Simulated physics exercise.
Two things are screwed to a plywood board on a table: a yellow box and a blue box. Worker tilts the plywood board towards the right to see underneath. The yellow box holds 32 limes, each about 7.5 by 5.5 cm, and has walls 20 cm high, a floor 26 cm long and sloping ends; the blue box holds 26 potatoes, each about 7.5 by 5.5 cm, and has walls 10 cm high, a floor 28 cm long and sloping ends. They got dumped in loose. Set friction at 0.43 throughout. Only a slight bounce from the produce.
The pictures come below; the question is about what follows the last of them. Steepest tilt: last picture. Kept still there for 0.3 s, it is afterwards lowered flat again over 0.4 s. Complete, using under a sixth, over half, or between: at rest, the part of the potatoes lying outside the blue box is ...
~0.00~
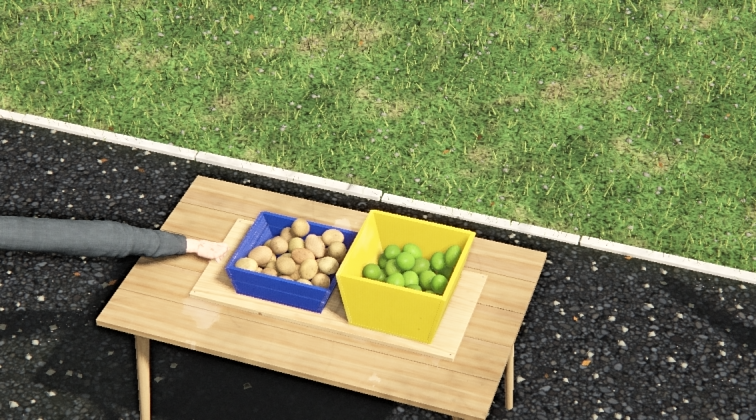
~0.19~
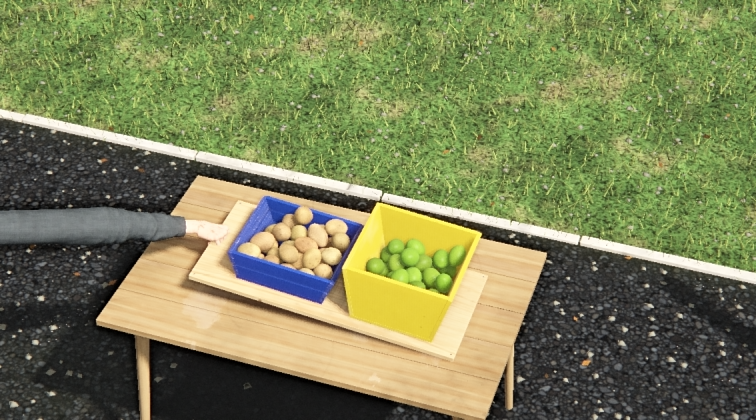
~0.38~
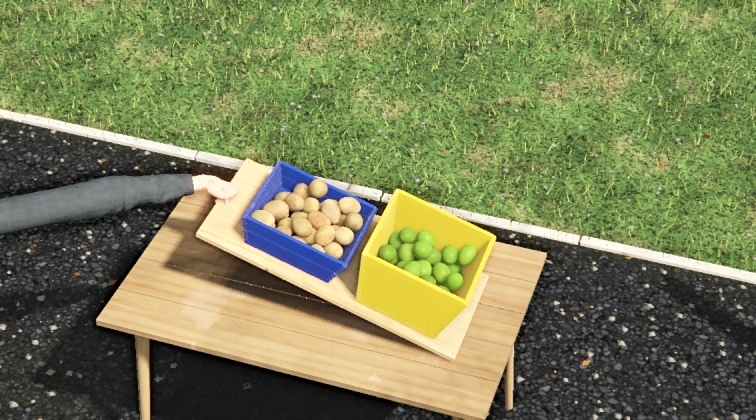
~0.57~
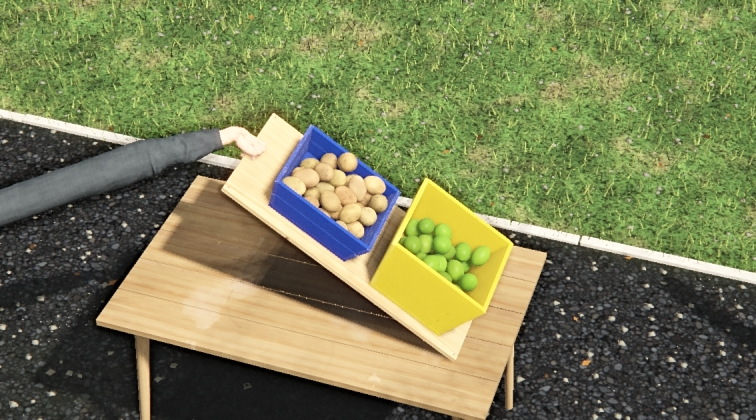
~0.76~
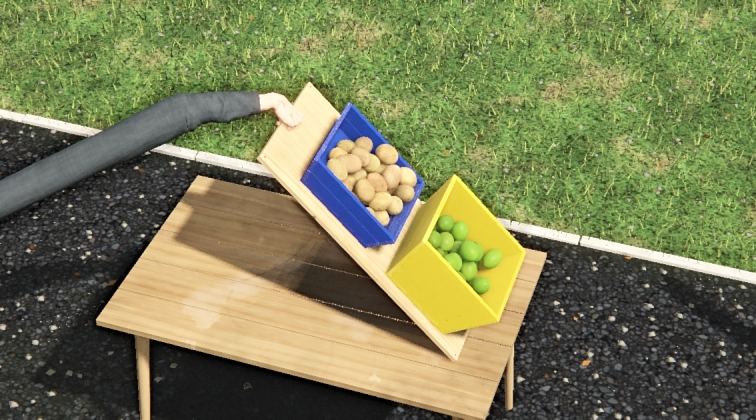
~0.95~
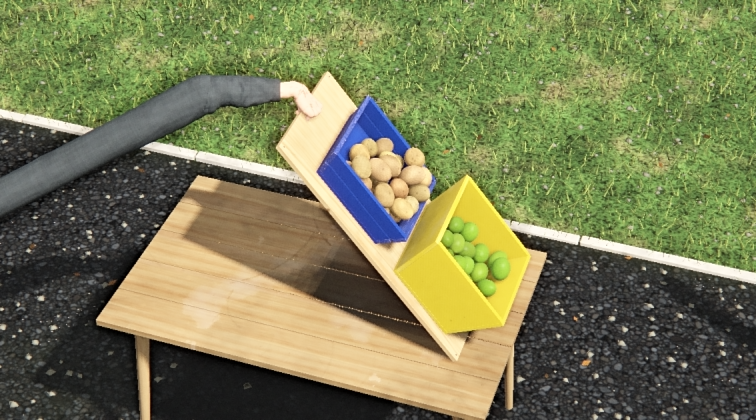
It is between a sixth and a half.
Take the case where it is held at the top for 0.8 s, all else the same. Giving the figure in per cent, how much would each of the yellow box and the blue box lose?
In that case yellow box 0, blue box 30 per cent.
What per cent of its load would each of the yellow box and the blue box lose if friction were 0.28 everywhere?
Yellow box 0, blue box 30 per cent.
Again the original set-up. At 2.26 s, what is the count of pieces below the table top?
Count: Roughly 1.
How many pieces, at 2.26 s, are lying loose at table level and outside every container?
Count of pieces: About 5.
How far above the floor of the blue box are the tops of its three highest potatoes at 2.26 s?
About 12 cm.
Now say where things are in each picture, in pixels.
In the first frame (each is followed by its nearest rim corner in this view), blue box, (327, 290); yellow box, (442, 298); 0° from level; none out.
Blue box, (331, 282); yellow box, (449, 298); 5° from level, in the second frame.
Blue box, (344, 264); yellow box, (464, 302); 18° from level, in the third frame.
Blue box, (368, 248); yellow box, (483, 309); 33° from level, in the fourth frame.
Blue box, (394, 239); yellow box, (497, 317); 46° from level, in the fifth frame.
Blue box, (406, 237); yellow box, (502, 321); 51° from level; none out, in the sixth frame.
After 1.16 s, tilt 51°; yellow box 32 in, 0 out and blue box 26 in, 0 out.
After 1.42 s, tilt 31°; yellow box 32 in, 0 out and blue box 25 in, 1 out.
After 1.79 s, tilt 0°; yellow box 32 in, 0 out and blue box 18 in, 8 out.
Outcome (at 2.26 s), yellow box 32 in, 0 out and blue box 18 in, 8 out. Asked share, 8 of 26, 31 per cent.
